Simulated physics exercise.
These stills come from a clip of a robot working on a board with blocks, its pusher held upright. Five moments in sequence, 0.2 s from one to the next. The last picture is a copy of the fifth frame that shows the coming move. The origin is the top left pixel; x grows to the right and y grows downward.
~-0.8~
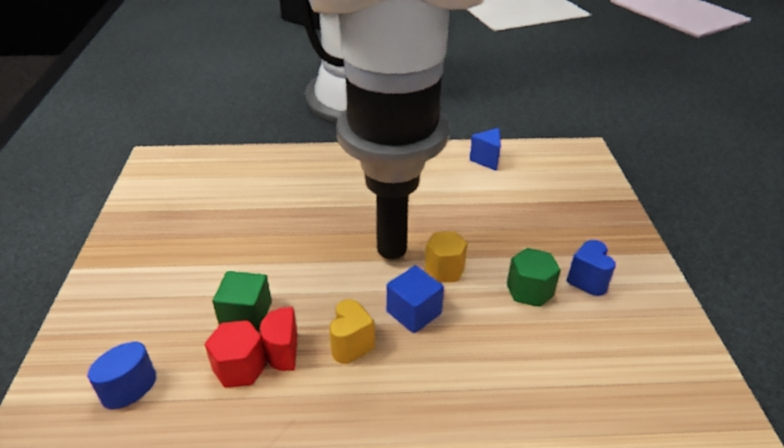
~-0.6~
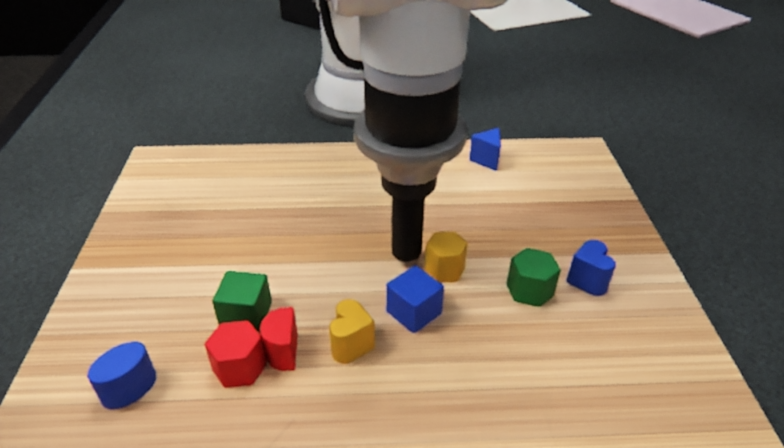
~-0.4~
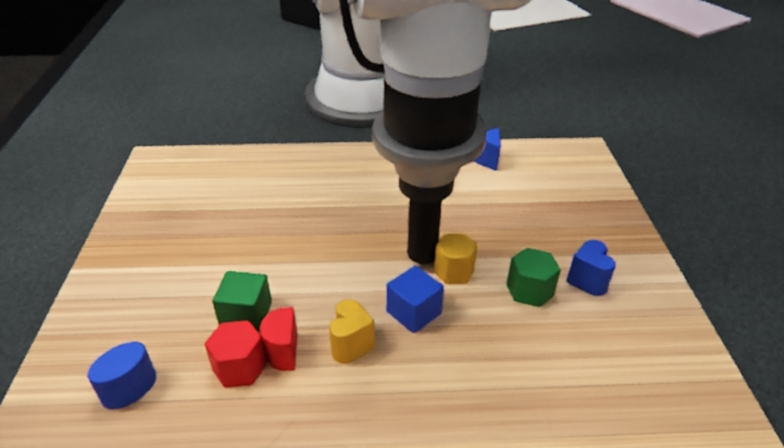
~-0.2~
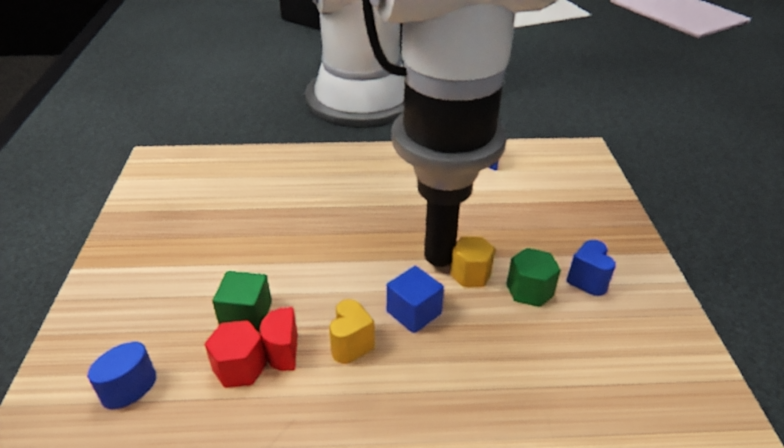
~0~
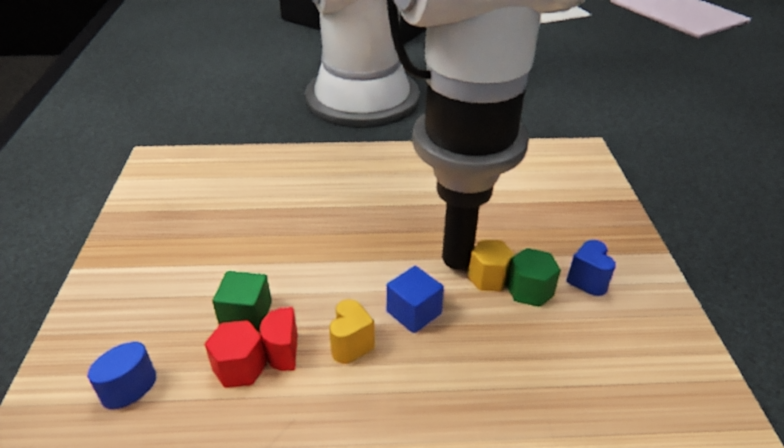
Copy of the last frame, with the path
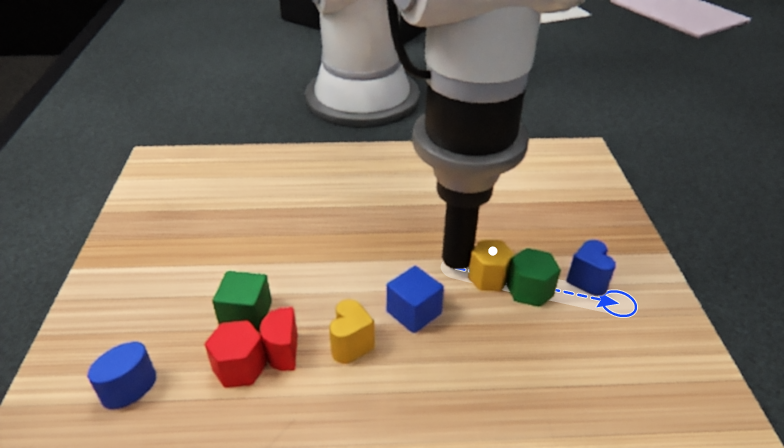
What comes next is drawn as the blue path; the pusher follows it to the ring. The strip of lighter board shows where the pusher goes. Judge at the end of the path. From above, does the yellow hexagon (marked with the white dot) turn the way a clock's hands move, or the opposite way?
That block twists clockwise.
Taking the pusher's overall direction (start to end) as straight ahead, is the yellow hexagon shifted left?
That would be a no.
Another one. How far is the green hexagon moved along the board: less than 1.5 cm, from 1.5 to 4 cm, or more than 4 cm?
It falls in the over 4 cm band.
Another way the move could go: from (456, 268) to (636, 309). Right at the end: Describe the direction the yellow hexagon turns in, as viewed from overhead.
The yellow hexagon rotates clockwise.
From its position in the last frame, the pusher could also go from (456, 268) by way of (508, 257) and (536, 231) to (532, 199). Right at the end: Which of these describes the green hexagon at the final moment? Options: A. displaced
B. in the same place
Letter A.
The drawn path runs straight from (456, 268) to (619, 303); the dot is on the yellow hexagon.
What follows on the original path. One third of the way, pusher at (510, 272); yellow hexagon at (546, 269), turned 15° clockwise; green hexagon at (591, 281), turned 15° anticlockwise.
Two thirds of the way, pusher at (565, 284); yellow hexagon at (584, 291), turned 40° clockwise; green hexagon at (631, 299), turned 45° anticlockwise.
At the end, pusher at (622, 296); blue four-sided block not moved; yellow hexagon at (587, 296), turned 60° clockwise; green hexagon at (645, 308), turned 40° anticlockwise; blue heart at (608, 249), turned 15° anticlockwise.
